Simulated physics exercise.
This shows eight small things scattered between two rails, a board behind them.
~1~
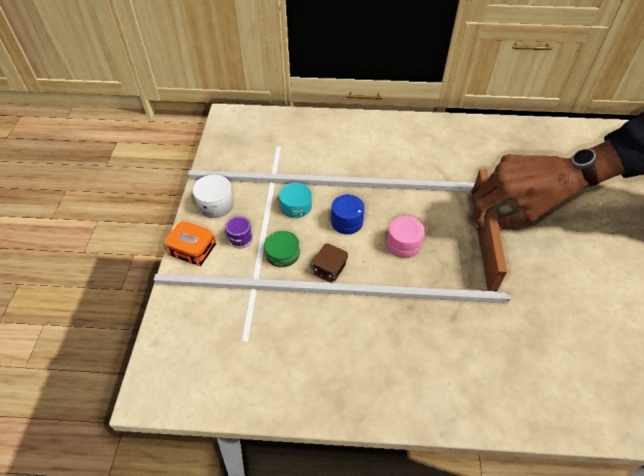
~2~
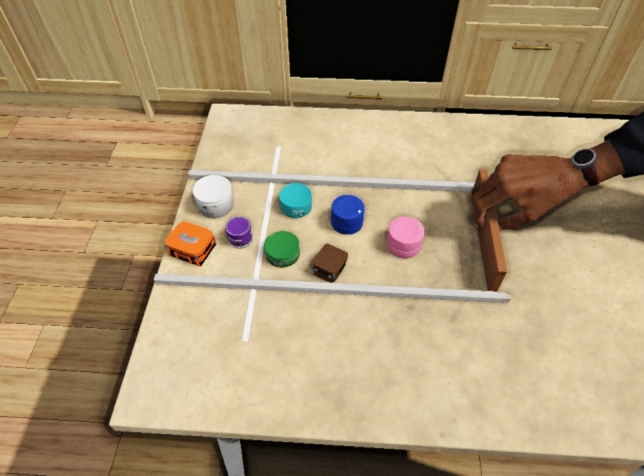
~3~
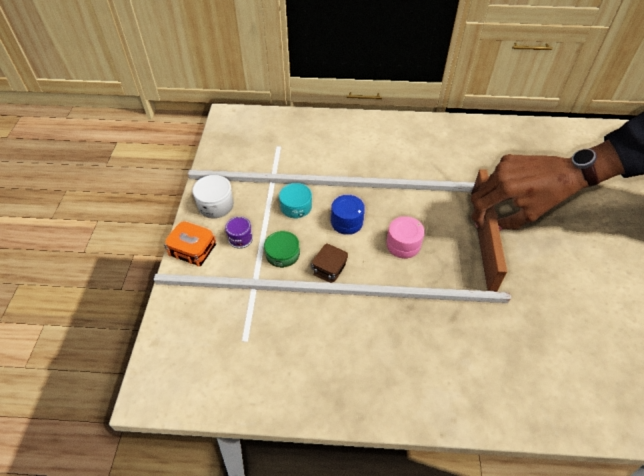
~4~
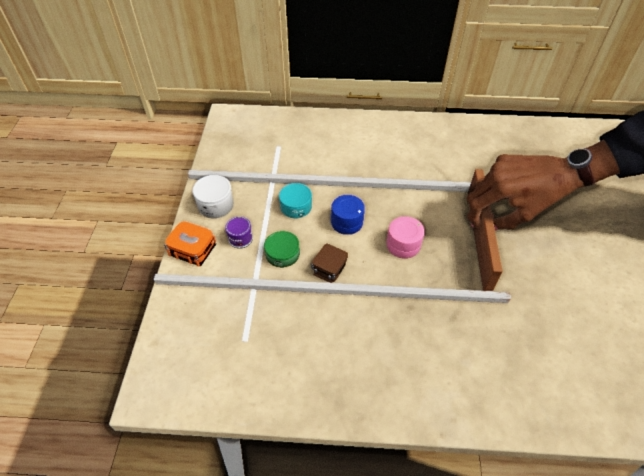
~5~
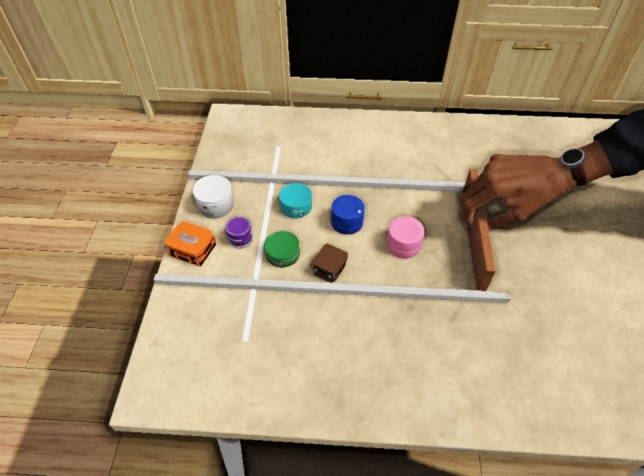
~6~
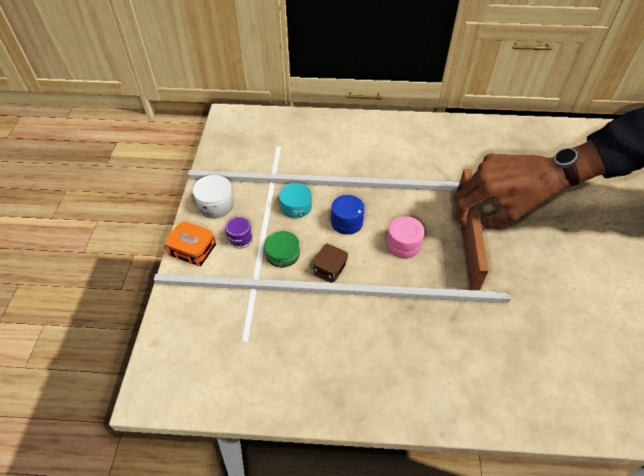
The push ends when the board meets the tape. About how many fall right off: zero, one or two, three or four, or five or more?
The number that fall off is zero.
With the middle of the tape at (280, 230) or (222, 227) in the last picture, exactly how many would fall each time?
It would be 0 and 1.
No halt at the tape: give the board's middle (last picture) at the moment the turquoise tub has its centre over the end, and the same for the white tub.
Its middle is around (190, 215) and around (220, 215).
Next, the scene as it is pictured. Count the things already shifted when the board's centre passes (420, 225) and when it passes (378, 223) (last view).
First 1, then 2.
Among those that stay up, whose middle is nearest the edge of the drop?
That is the orange case.
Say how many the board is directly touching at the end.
In contact: 3.
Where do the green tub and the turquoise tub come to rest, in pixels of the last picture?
About (216, 255), and the other about (244, 187).
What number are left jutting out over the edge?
It comes to 1.
Early on, none off yet; orange case at rest near (191, 244); white tub at rest near (214, 197); purple pot at rest near (239, 233).
Finally, the number that fall off is zero.
